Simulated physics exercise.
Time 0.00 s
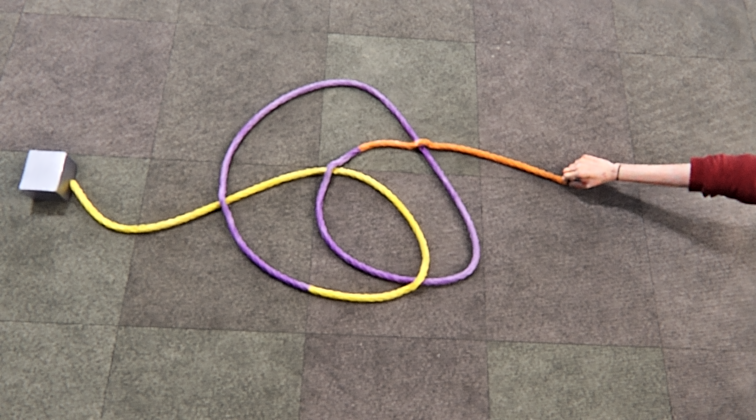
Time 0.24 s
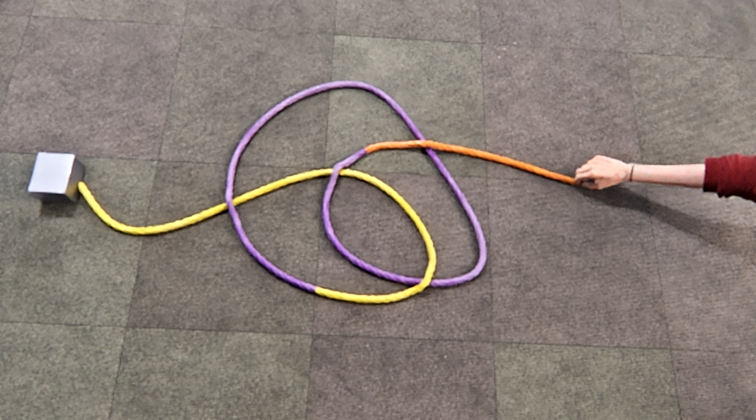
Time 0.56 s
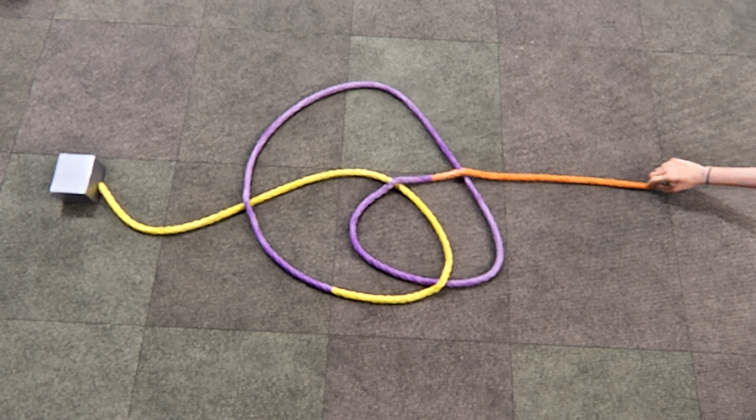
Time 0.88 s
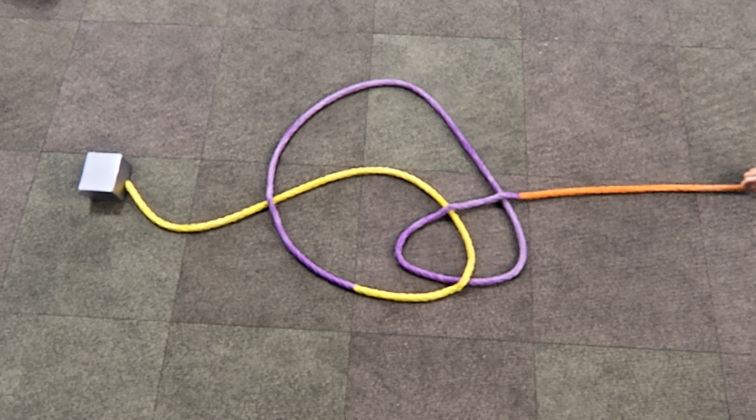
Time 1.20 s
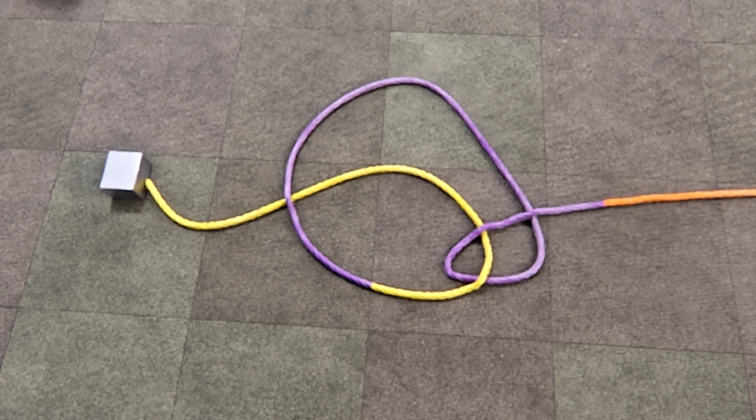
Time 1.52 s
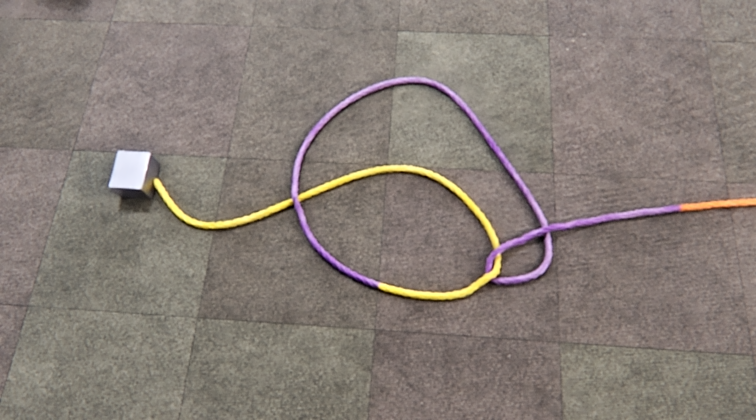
Carpeted hallway floor, a hand pulling the orange end of a looped yellow and purple rope rightward, the inner purple loop shrinking.
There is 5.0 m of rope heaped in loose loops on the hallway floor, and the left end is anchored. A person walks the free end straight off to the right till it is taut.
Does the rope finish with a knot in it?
Yes.
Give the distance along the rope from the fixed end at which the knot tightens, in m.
Roughly 1.4 m.
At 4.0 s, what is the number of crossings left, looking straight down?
The total stands at 3.
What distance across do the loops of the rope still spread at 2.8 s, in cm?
40 cm, roughly.
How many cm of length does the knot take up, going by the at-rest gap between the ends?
20 cm.
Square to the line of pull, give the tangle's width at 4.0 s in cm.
Width measured: Some 10 cm.
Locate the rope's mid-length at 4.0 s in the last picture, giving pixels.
I'd put it somewhere around (578, 193).
At 2.8 s, the ends are 3.0 m apart, loops still 40 cm across.
At 4.0 s, the ends are 3.7 m apart, loops still 11 cm across.
At 5.3 s, the ends are 4.5 m apart, loops still 8 cm across.
At 6.6 s, the ends are 4.8 m apart, loops still 7 cm across.
At 6.9 s, the ends are 4.8 m apart, loops still 7 cm across.
